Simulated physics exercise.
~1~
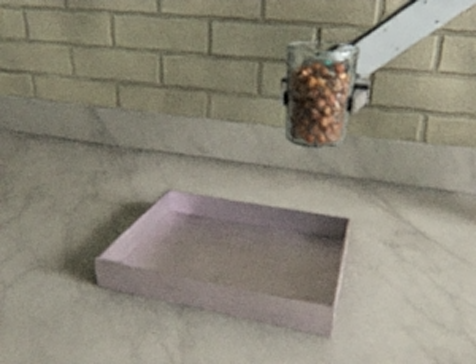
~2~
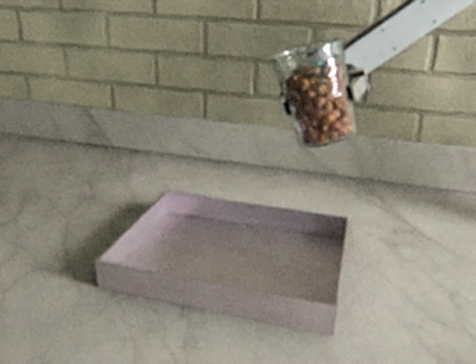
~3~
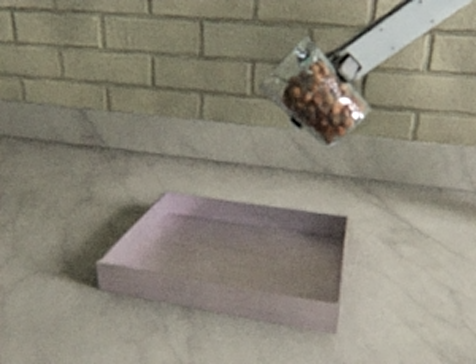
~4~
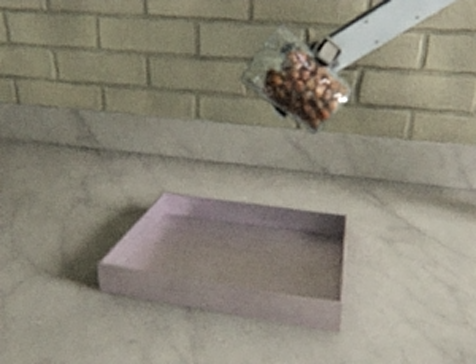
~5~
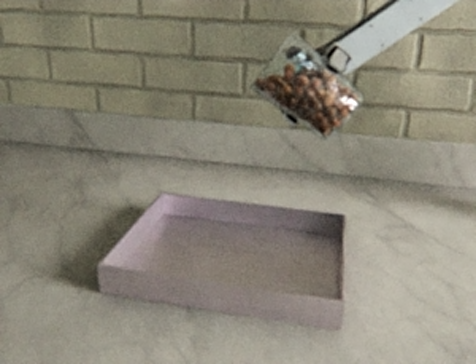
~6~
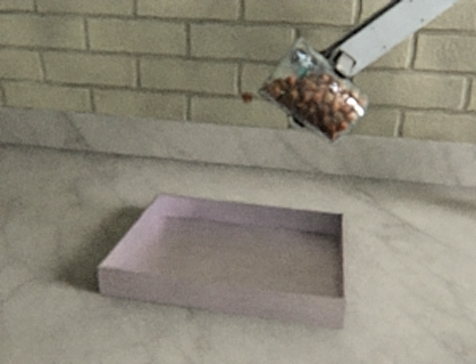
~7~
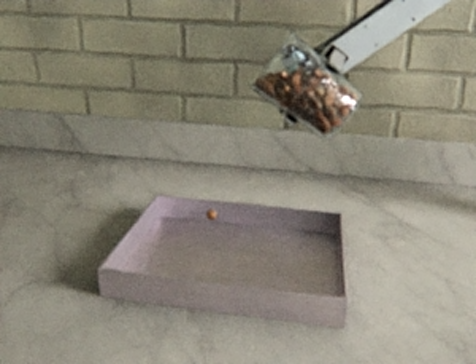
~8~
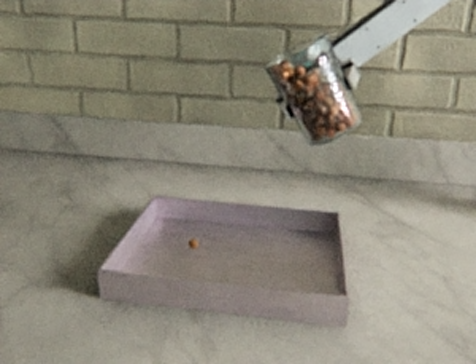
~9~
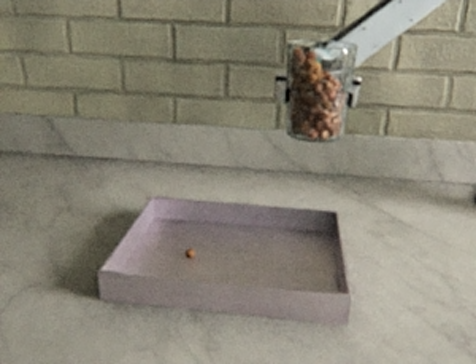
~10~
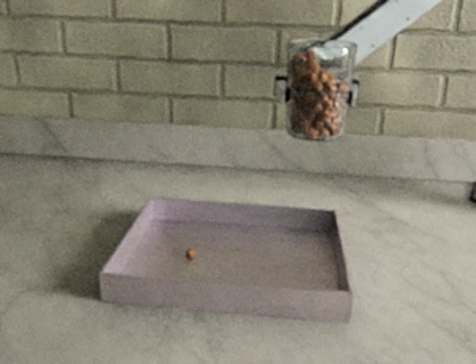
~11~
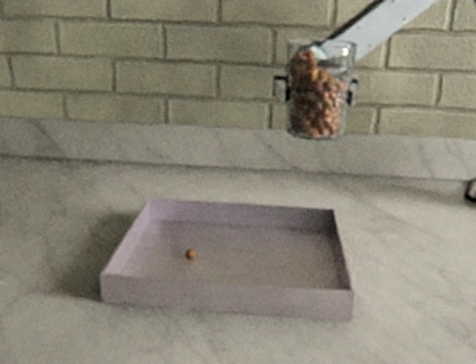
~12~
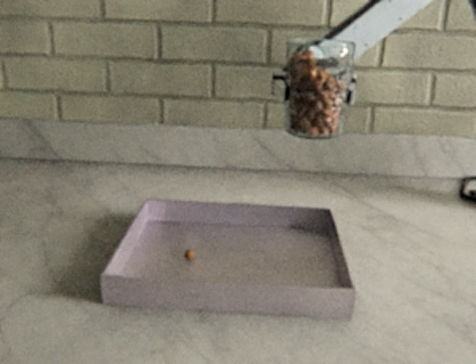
At the start, a robot arm holds a clear beaker full of hazelnuts upright above a shallow, pale purple tray on a marbled counter, with a brick wall behind. The arm tips the beaker over to the left, and the nuts slide toward its rim. It shifts slightly back and forth while tilted, and a single hazelnut drops out and lands in the tray. The arm then swings the beaker back upright. It ends held still, still nearly full, with one hazelnut resting in the tray below.
